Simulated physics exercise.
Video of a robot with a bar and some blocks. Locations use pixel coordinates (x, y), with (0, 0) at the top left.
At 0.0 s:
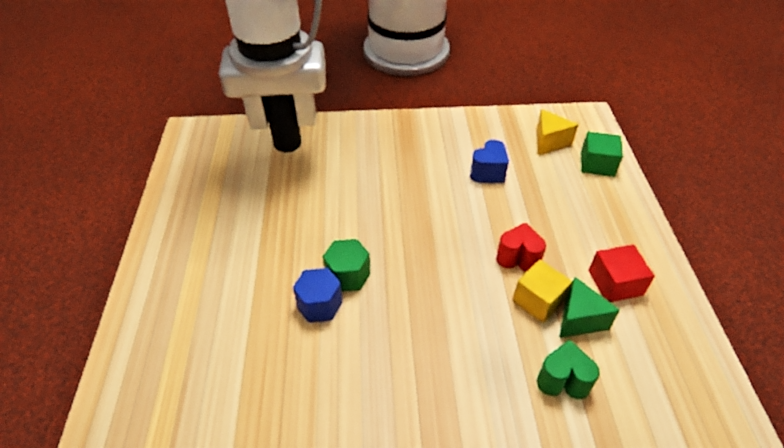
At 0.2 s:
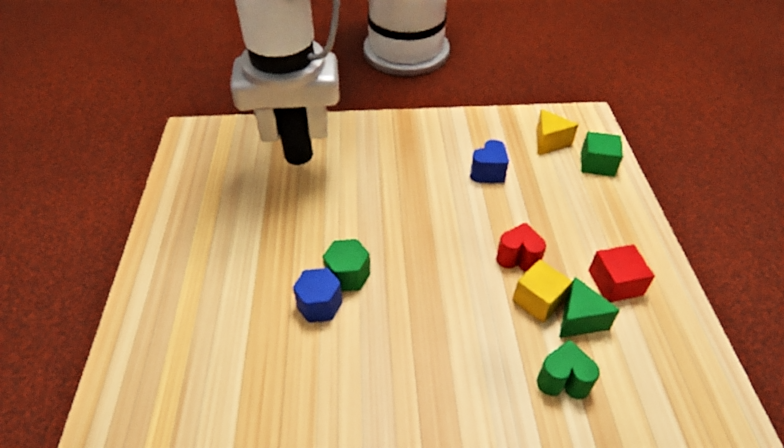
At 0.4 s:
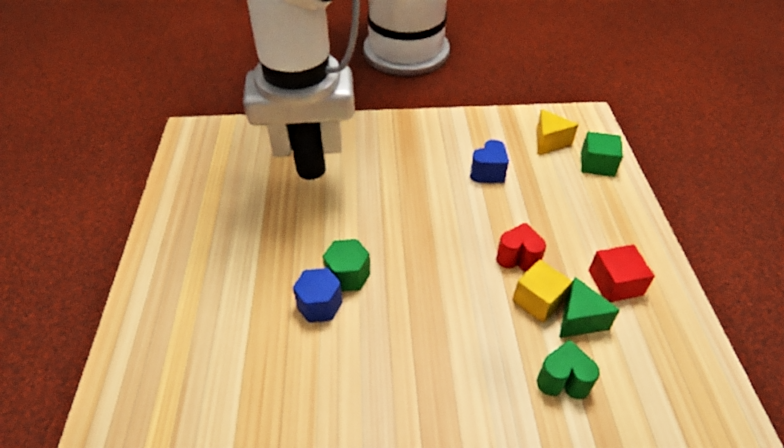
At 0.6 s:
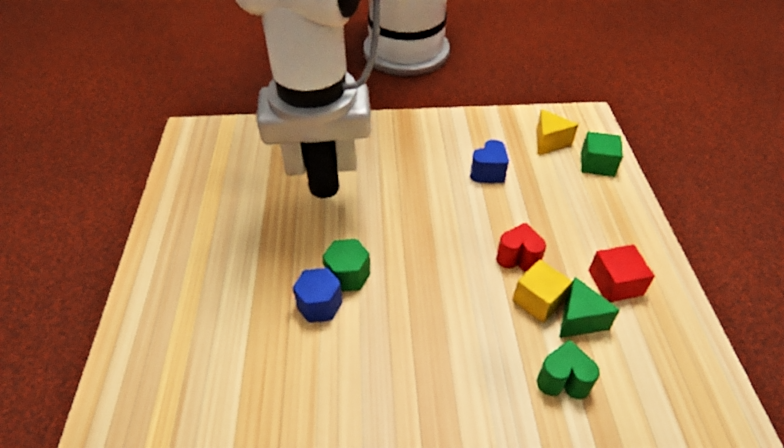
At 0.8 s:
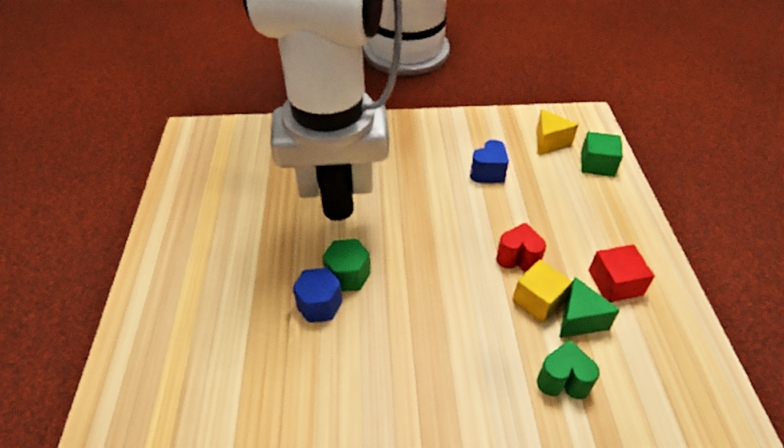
At the start, a robot arm holds a black bar over the upper left of a wooden board scattered with colored blocks. The arm moves the bar steadily down and slightly right until it is just above the green hexagonal block, beside the blue one, while every block stays still.
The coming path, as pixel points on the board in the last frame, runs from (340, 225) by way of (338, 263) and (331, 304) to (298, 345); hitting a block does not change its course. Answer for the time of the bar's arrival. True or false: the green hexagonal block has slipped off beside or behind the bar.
This is true.
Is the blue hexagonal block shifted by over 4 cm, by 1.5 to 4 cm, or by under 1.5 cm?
That block covers upwards of 4 cm.
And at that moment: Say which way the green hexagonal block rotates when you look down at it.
Counter-clockwise, from overhead.
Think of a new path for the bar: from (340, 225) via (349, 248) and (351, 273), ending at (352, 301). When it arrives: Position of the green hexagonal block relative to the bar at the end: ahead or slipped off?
The green hexagonal block won't leave the front of the bar.
On the path given first. One third of the way, bar at (337, 249); blue hexagonal block at (313, 294), turned 15° clockwise; green hexagonal block at (351, 270), turned 15° anticlockwise.
Two thirds of the way, bar at (328, 292); blue hexagonal block at (304, 317), turned 45° clockwise; green hexagonal block at (361, 305), turned 65° anticlockwise.
At the end, bar at (295, 331); blue hexagonal block at (277, 362), turned 25° clockwise; green hexagonal block at (361, 305), turned 65° anticlockwise.
